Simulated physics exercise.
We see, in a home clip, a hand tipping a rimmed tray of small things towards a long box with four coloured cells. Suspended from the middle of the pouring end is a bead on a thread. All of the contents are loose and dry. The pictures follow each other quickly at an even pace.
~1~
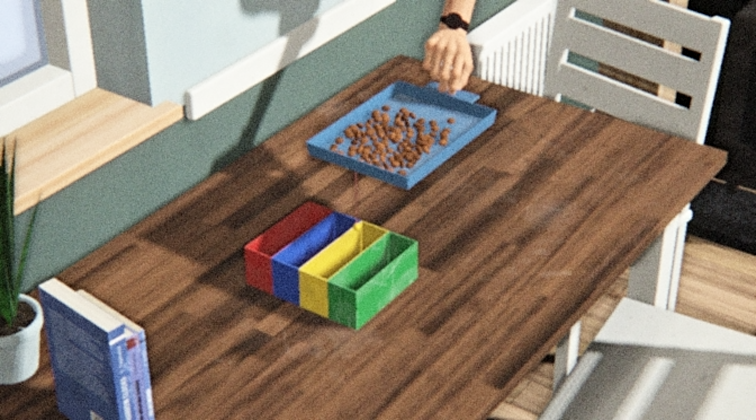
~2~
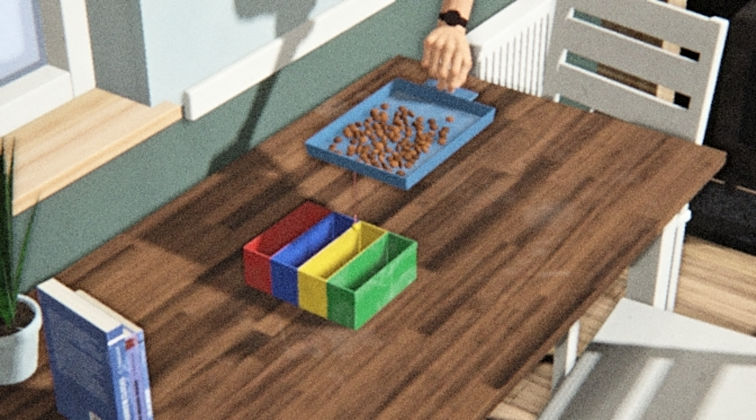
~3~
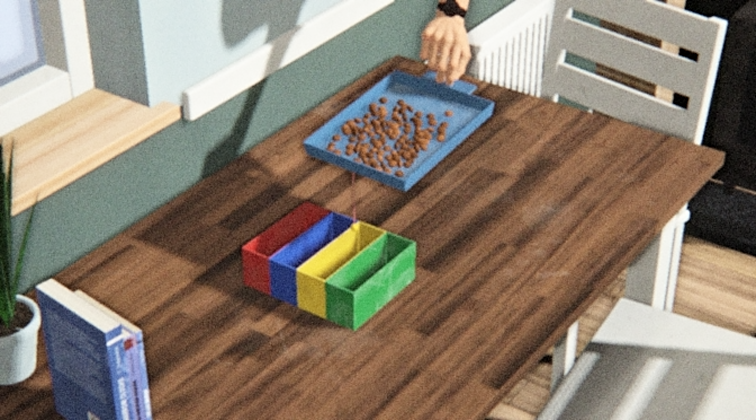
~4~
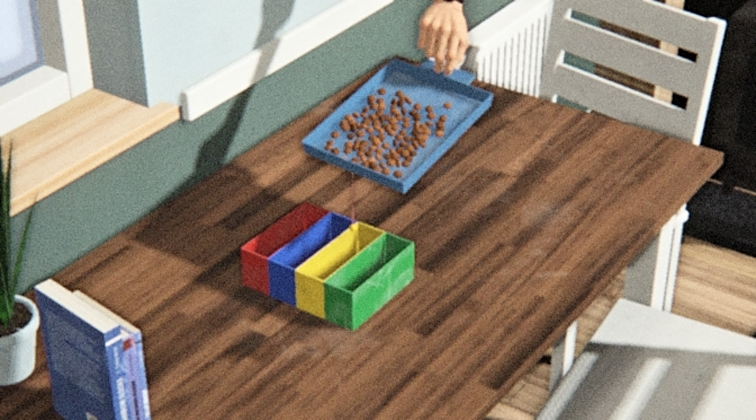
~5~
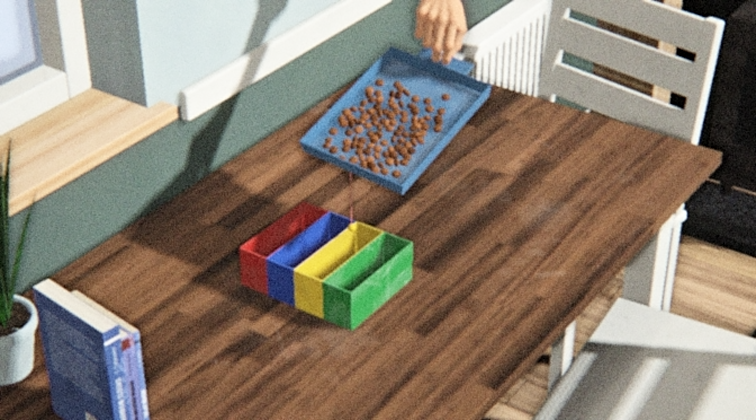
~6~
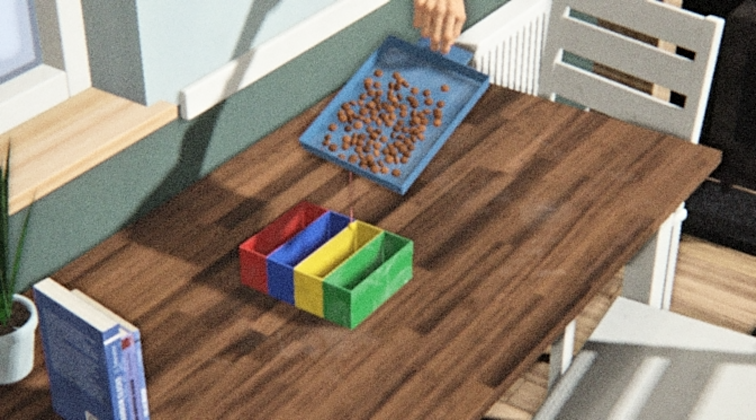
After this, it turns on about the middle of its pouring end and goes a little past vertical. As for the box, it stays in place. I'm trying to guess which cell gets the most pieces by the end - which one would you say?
I would say the green one.
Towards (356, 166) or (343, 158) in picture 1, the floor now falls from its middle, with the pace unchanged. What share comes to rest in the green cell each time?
Respectively 20 and 0 in a hundred.
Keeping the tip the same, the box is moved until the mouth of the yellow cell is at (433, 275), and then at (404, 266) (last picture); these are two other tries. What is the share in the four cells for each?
You'd get about 80 per cent first and about 100 per cent second.
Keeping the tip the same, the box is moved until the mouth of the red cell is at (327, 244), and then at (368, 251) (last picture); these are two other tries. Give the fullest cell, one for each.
In order: That yellow cell, the cell in blue.
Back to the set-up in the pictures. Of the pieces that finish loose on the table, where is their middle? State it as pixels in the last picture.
Estimate: About (407, 314).
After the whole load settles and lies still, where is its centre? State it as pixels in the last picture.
At about (368, 299), give or take.
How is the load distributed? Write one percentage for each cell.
Shares in percent - red cell 0, blue cell 0, yellow cell 20, green cell 50.
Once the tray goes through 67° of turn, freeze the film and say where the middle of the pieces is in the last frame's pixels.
Its middle sits at about pixel (375, 148).
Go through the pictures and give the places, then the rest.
The first frame shows corners of the pouring end at (309, 142) and (407, 176), level; middle of the load at (395, 141), bits of dog kibble; bead on its thread at (357, 227); red cell at (259, 267); blue cell at (286, 278); yellow cell at (314, 290); green cell at (342, 302).
The second frame shows corners of the pouring end at (308, 142) and (406, 177), level; middle of the load at (394, 140).
The third frame shows corners of the pouring end at (306, 142) and (405, 179), tipped barely, lowest at the right corner; middle of the load at (393, 137).
The fourth frame shows corners of the pouring end at (304, 141) and (403, 182), tipped a little, lowest at the right corner; middle of the load at (391, 133).
The fifth frame shows corners of the pouring end at (302, 141) and (402, 184), tipped clearly, lowest at the right corner; middle of the load at (386, 124).
The sixth frame shows corners of the pouring end at (302, 139) and (401, 185), tipped clearly, lowest at the right corner; middle of the load at (389, 124); red cell at (254, 267); blue cell at (281, 278); yellow cell at (309, 289); green cell at (337, 301).
Soon after the last picture, tray tipped steeply; all on the tray.
A little later, tray tipped past a quarter turn; about a quarter on the tray; about a quarter in the green cell; a small part in the yellow cell; about a third falling or outside the box.
Later still, tray tipped past a quarter turn; about half in the green cell; about a quarter in the yellow cell; a stray few in the blue cell; about a third falling or outside the box.
At rest, tray tipped past a quarter turn; about half in the green cell; about a quarter in the yellow cell; a stray few in the blue cell; none in the red cell; about a third outside the box.
